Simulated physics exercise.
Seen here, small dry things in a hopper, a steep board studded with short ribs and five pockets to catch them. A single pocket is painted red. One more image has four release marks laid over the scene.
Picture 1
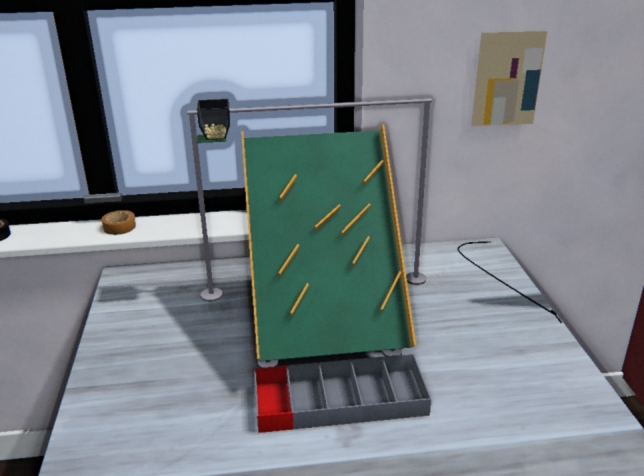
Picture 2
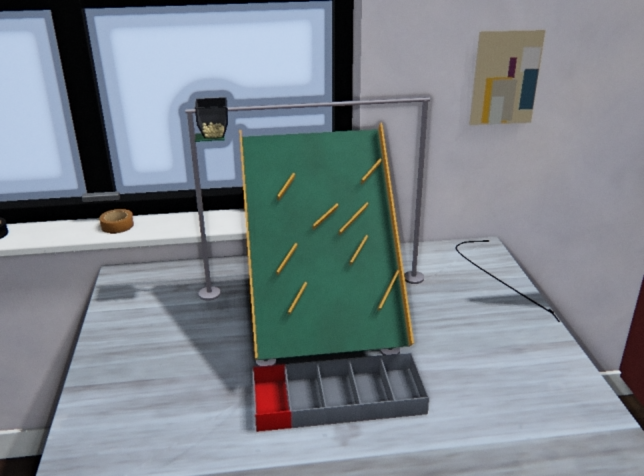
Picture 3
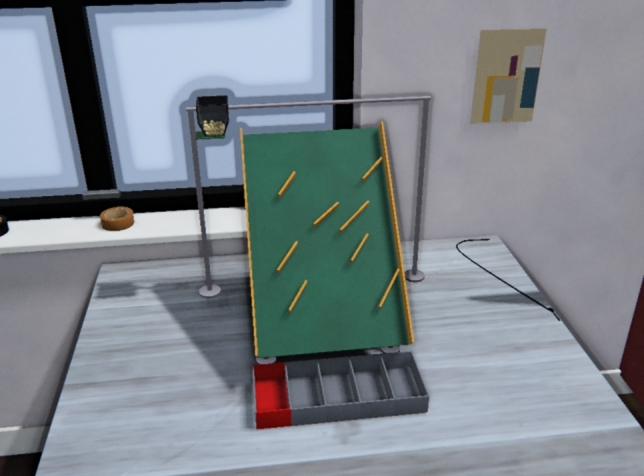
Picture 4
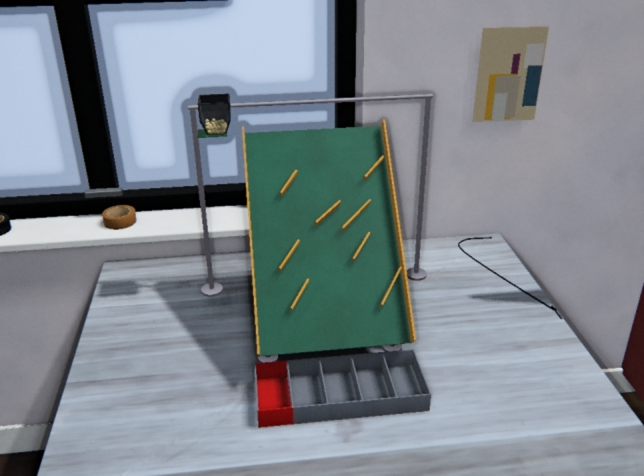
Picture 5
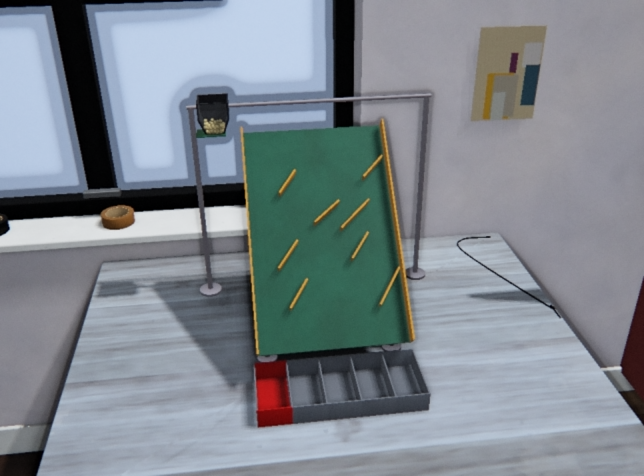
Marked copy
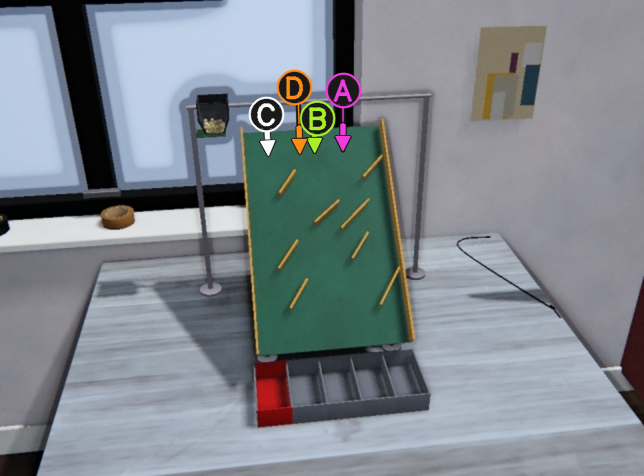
On a pale tabletop, a small hopper hangs beside a ribbed green board, all still.
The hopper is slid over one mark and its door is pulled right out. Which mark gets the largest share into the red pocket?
Mark C.
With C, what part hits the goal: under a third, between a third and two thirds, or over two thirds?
It is over two thirds.
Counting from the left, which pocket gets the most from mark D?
It is the first one.
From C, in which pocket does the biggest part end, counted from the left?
It is the first one.
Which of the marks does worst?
That would be A.
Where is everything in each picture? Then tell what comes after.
Hopper (216, 133), soya beans, door shut, in the first picture.
Ribs (278, 196) to (294, 173), (363, 180) to (381, 159), (314, 226) to (338, 204), in the second picture.
Ribs (341, 229) to (369, 201), (278, 270) to (297, 242), (352, 260) to (368, 234), in the third picture.
Ribs (292, 308) to (308, 279), (382, 305) to (401, 267), in the fourth picture.
Red pocket (275, 416), number 1 of 5 from the left, in the fifth picture.
On the marked copy, mark A meets the board at (342, 145); mark B meets the board at (314, 147); mark C meets the board at (268, 150); mark D meets the board at (299, 148).
If A is chosen, roughly a quarter in the red pocket, roughly half in other pockets, roughly a quarter outside the box.
If B is chosen, roughly a third in the red pocket, roughly a third in other pockets, roughly a quarter outside the box.
If C is chosen, the larger part in the red pocket, about a tenth outside the box.
If D is chosen, roughly half in the red pocket, roughly a quarter in other pockets, roughly a quarter outside the box.
